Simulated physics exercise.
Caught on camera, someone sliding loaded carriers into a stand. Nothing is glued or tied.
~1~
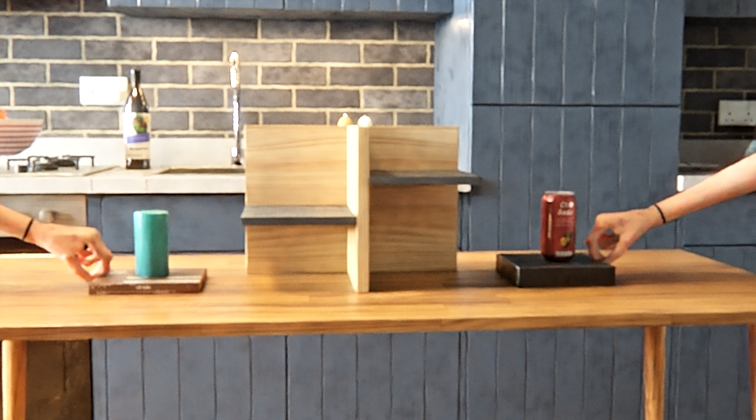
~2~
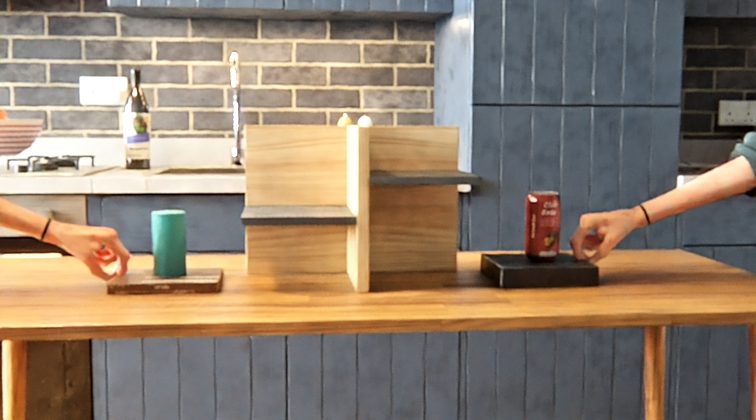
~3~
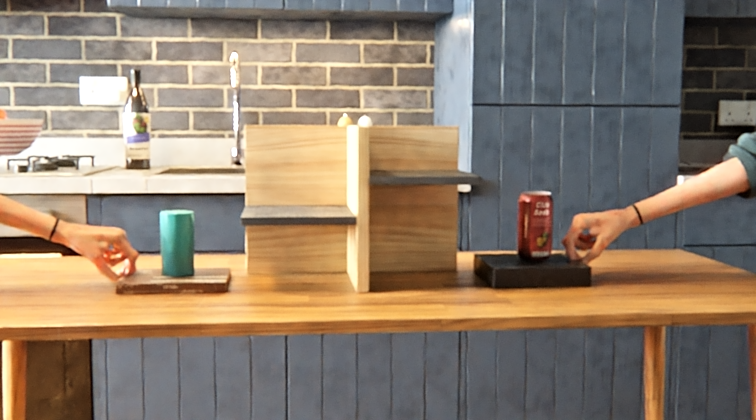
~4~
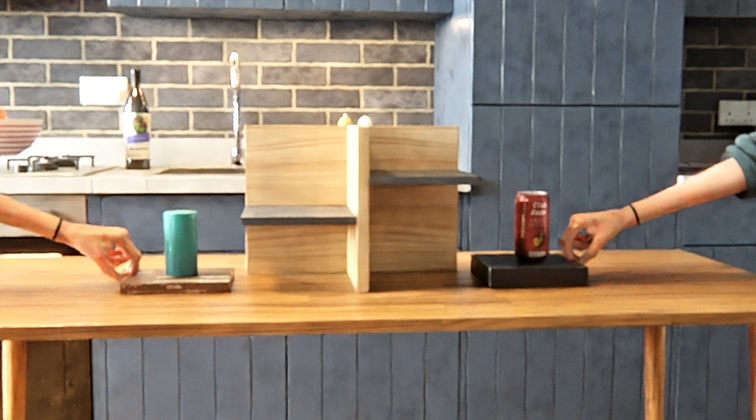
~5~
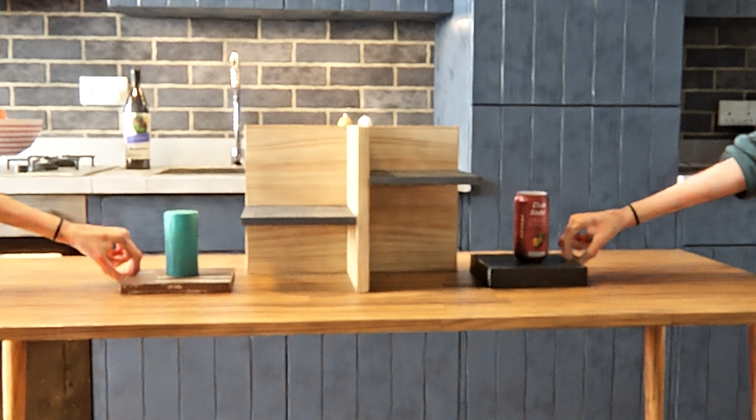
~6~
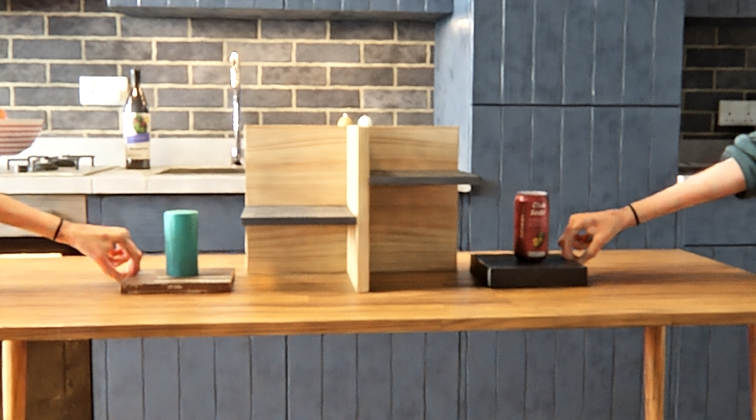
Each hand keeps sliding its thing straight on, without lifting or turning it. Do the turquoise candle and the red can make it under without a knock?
In the end the turquoise candle gets scraped off its spot and the red can rides in untouched.
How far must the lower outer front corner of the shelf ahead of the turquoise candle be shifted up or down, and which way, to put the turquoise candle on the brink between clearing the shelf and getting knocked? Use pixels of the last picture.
Some 8 pixels, up.
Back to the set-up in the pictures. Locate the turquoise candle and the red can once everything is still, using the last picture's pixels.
The turquoise candle around (245, 258); the red can around (427, 228).
Then, 1.36 s on from there, turquoise candle turned 20° from its first pose near (234, 240); red can riding along near (465, 227).
In the end, the turquoise candle is knocked back, near (245, 258); the red can passes below, near (427, 227).
